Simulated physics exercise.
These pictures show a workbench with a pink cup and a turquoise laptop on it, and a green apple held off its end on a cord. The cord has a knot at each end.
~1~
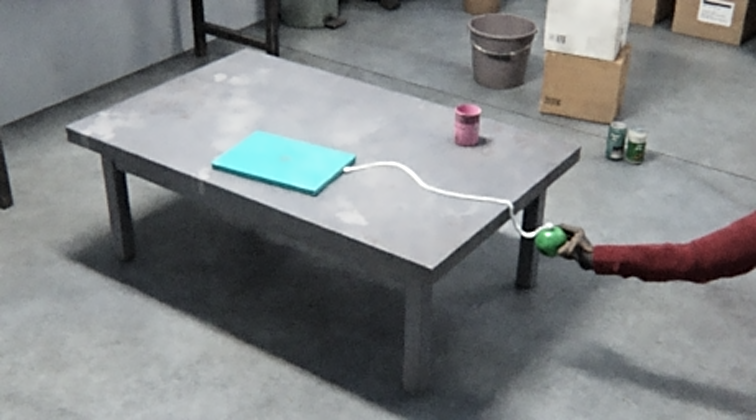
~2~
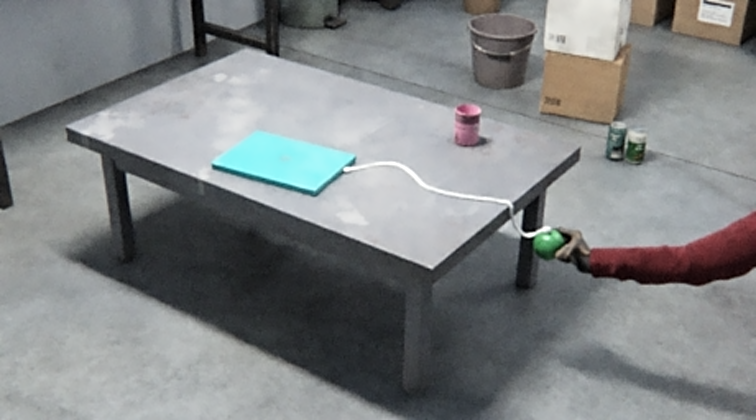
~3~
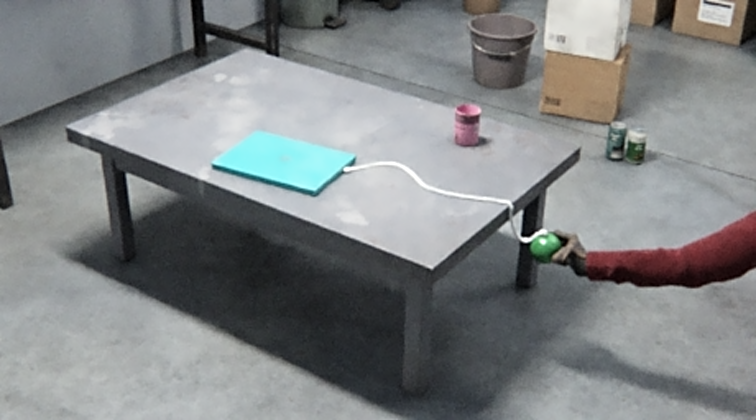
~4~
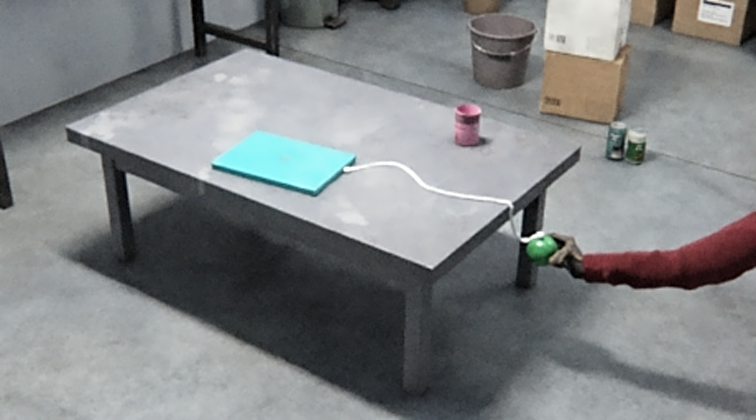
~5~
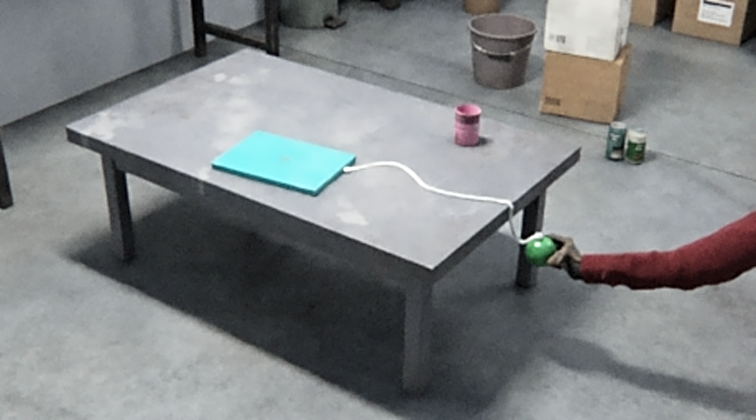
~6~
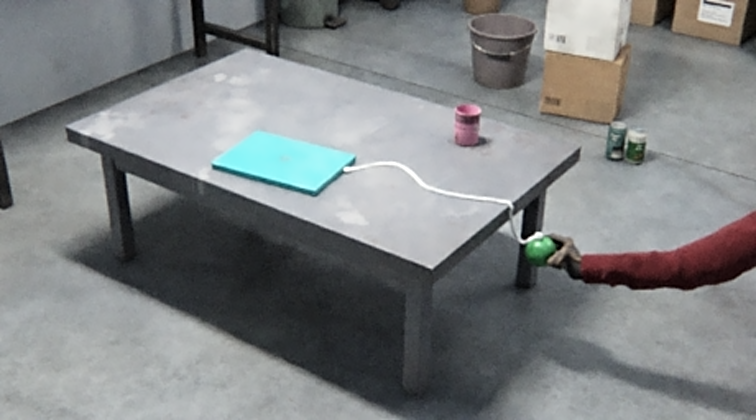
On a gray workbench, a turquoise slab stays still while a hand shifts a corded green ball slightly left.
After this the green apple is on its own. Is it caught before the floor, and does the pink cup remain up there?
The green apple ends up dangling; the pink cup keeps its place.
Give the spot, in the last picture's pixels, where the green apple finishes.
Its middle is at (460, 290).
Then, 0.60 s after the last picture, apple below the edge near (465, 284); laptop unmoved; cup unmoved.
Then, 1.52 s after the last picture, apple below the edge near (467, 291); laptop unmoved; cup unmoved.
At rest, apple below the edge near (460, 290); laptop unmoved; cup unmoved. The green apple swings from the edge and the pink cup stays on top.
